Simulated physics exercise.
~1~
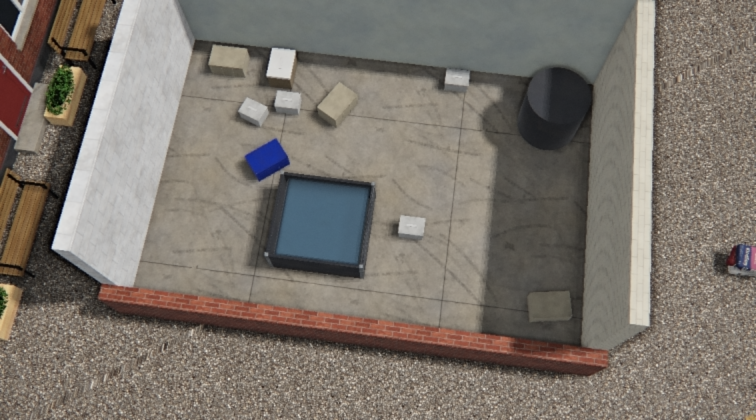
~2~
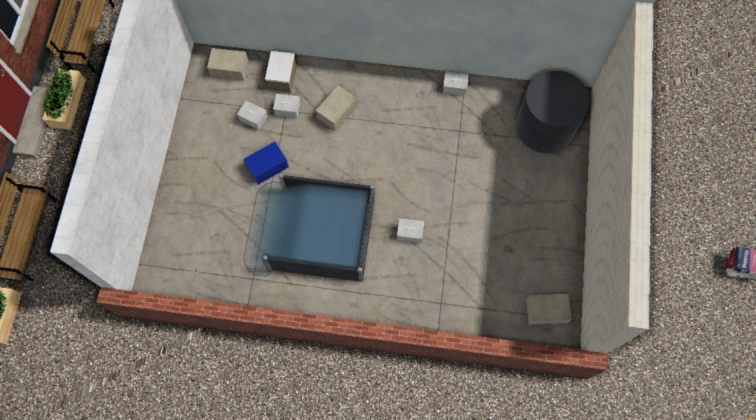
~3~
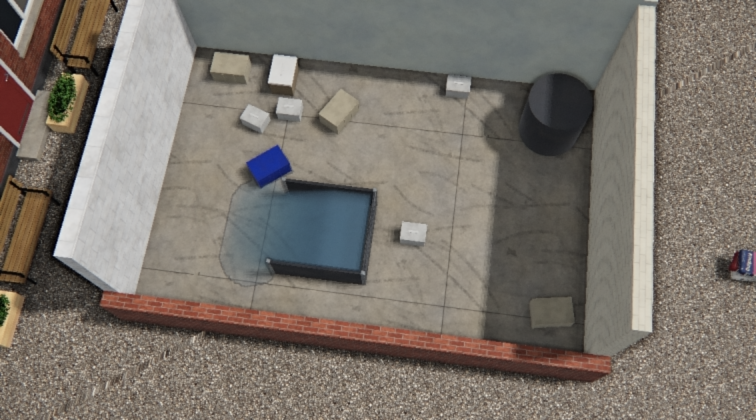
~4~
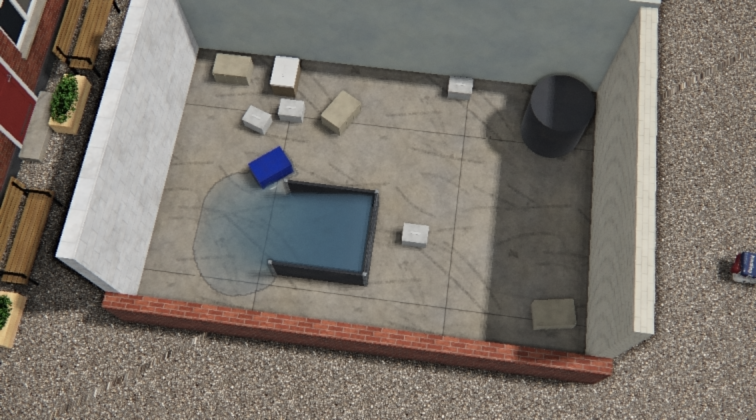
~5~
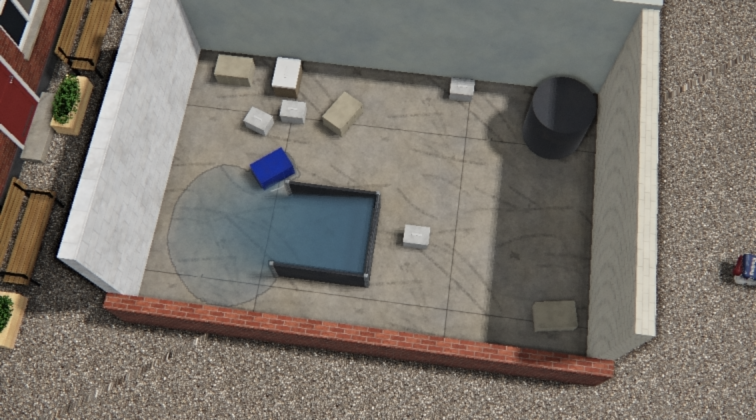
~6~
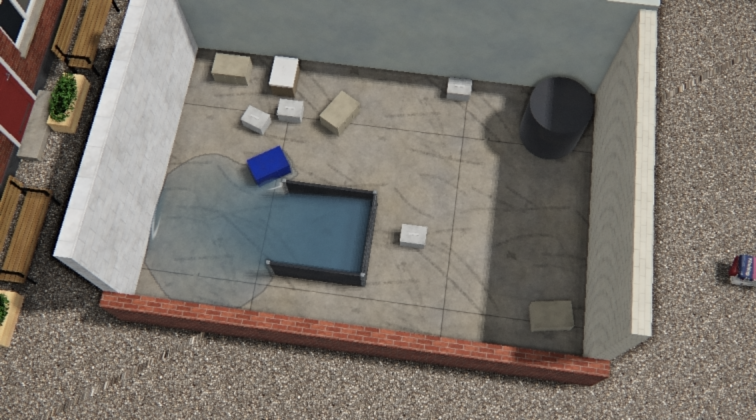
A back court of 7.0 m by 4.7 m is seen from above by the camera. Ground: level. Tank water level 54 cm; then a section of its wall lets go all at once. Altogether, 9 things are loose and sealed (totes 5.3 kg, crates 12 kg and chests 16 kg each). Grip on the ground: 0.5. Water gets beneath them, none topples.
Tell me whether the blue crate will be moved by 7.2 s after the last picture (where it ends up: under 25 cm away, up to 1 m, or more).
Prediction - the blue crate is displaced a little.
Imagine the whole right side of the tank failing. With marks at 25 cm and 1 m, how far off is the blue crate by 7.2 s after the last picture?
If that happened, the blue crate does not really move.
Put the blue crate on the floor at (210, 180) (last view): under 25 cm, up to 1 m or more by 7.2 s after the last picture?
Put there, it wanders off a long way.
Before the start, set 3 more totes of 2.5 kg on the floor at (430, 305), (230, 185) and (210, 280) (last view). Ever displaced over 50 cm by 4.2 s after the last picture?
Result, in listed order: Exceeded / exceeded / exceeded.
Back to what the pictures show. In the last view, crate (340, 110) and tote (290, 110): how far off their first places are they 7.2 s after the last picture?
Taken in order, the shifts are 30 cm and 140 cm.
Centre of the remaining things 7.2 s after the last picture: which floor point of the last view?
I'd say about (388, 160) in the last view.
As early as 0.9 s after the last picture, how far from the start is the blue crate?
I'd guess some 30 cm by then.
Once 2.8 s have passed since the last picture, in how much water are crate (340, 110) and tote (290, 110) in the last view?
Depths: Near 0 cm, then near 2 cm.
Then, 0.9 s after the last picture the blue crate is near (268, 147), 0.3 m from its start, aground; 0 afloat.
Then, 2.8 s after the last picture the blue crate is near (268, 147), 0.3 m from its start, aground; 1 afloat.
Then, 4.8 s after the last picture the blue crate is near (297, 142), 0.6 m from its start, aground; 1 afloat.
Then, 7.2 s after the last picture the blue crate is near (298, 151), 0.5 m from its start, aground; 0 afloat.
